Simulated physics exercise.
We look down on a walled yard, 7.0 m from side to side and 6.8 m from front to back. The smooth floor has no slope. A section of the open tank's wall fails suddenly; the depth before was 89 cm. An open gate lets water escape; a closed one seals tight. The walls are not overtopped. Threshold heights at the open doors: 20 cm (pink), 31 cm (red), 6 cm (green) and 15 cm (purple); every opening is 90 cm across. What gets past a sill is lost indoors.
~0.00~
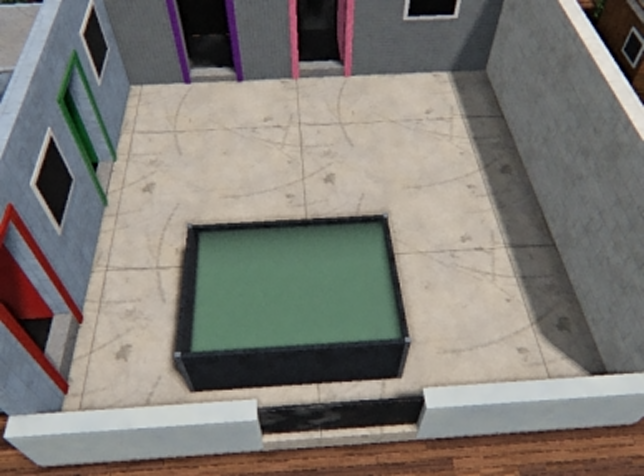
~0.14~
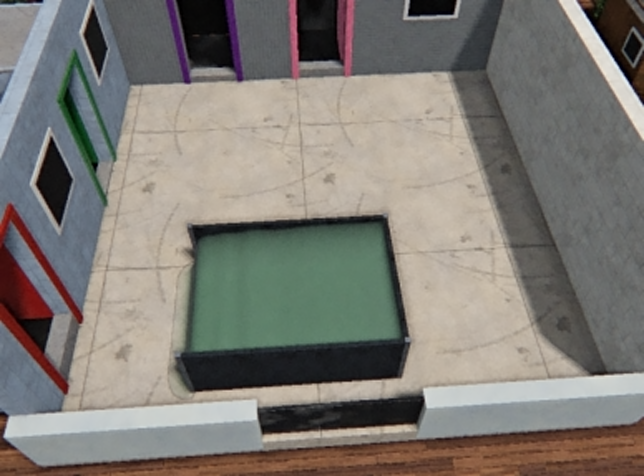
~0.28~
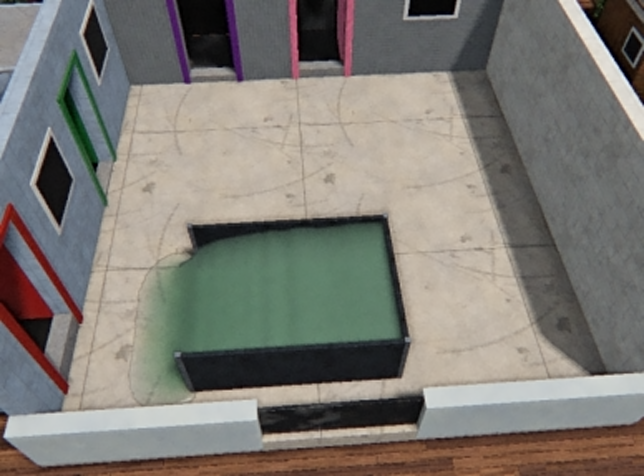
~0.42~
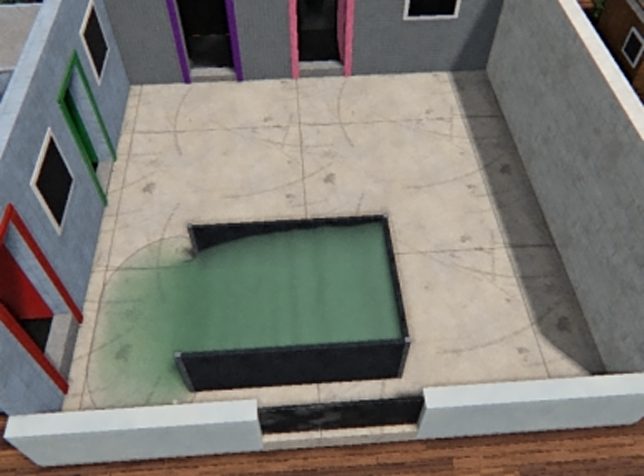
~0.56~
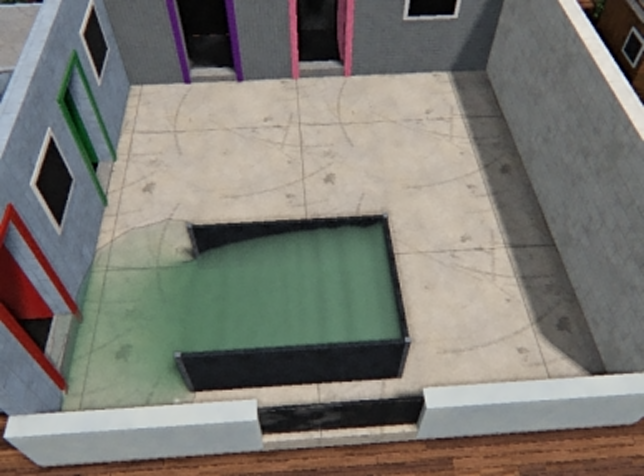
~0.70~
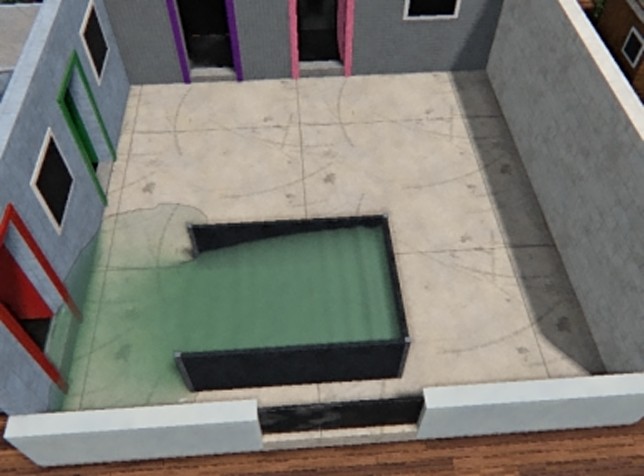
The clip opens on a walled yard with a full, still tank of green water standing on a pale floor. The tank's left side gives way and water pours out, fanning leftward across the floor, then reaches the blue wall by the red-edged doorway and spreads along it.
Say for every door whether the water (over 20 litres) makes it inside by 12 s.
The water let in: At the pink door it stays under the limit; at the red door it exceeds the limit; at the green door it goes over the limit; at the purple door it passes the limit.
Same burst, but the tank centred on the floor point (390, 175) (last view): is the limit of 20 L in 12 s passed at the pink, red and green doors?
Against that limit: Pink not over, red not over, green past it.
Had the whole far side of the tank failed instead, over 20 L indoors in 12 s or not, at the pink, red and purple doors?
Against that limit: Pink above, red not over, purple above.
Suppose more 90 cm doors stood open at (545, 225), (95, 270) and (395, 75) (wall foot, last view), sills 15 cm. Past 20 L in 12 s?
In turn: Not over, over, under.
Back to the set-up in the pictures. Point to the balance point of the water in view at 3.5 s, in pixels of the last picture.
Near (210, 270).
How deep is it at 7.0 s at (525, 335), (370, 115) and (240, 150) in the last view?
Roughly 5, 7 and 4 cm, in turn.
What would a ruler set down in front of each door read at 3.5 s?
In cm: Pink 9, red 31, green 11, purple 26.
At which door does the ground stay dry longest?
Last comes the pink one.
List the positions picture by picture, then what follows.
The open tank at (291, 283) is whole and still, 89 cm deep, in the first picture.
Water pours out at (196, 314) and has run 1.0 m, to a hidden place; typically 7 cm deep outside, 89 cm at the open tank's back, in the second picture.
The front is at (171, 259), 1.2 m from the gap at (196, 315); 1.6 m2 of floor is under water; 89 cm left at the back of the open tank, in the third picture.
Water pours out at (197, 316) and has run 1.6 m, to (152, 248); typically 12 cm deep outside, 89 cm at the open tank's back, in the fourth picture.
Water pours out at (197, 316) and has run 2.1 m, to (95, 257); typically 12 cm deep outside, 84 cm at the open tank's back, in the fifth picture.
Water pours out at (197, 317) and has run 2.5 m, to (106, 223); typically 14 cm deep outside, 75 cm at the open tank's back, in the sixth picture.
After 1.4 s water covers 15 % of the floor and is deepest (64 cm) near (74, 355); pink door not reached, red door 62 cm at the sill, 106 L in, green door 11 cm at the sill, 0 L in, purple door not reached.
After 2.2 s water covers 30 % of the floor and is deepest (56 cm) near (58, 436); pink door not reached, red door 54 cm at the sill, 266 L in, green door 13 cm at the sill, 11 L in, purple door not reached.
After 3.5 s water covers 55 % of the floor and is deepest (33 cm) near (58, 436); pink door 9 cm at the sill, 0 L in, red door 31 cm at the sill, 348 L in, green door 11 cm at the sill, 36 L in, purple door 26 cm at the sill, 20 L in.
After 7.0 s water covers 85 % of the floor and is deepest (20 cm) near (495, 111); pink door 9 cm at the sill, 0 L in, red door 11 cm at the sill, 350 L in, green door 6 cm at the sill, 57 L in, purple door 15 cm at the sill, 82 L in.
After 12.0 s water covers 100 % of the floor and is deepest (18 cm) near (409, 412); pink door 8 cm at the sill, 0 L in, red door 9 cm at the sill, 350 L in, green door 9 cm at the sill, 67 L in, purple door 9 cm at the sill, 82 L in.
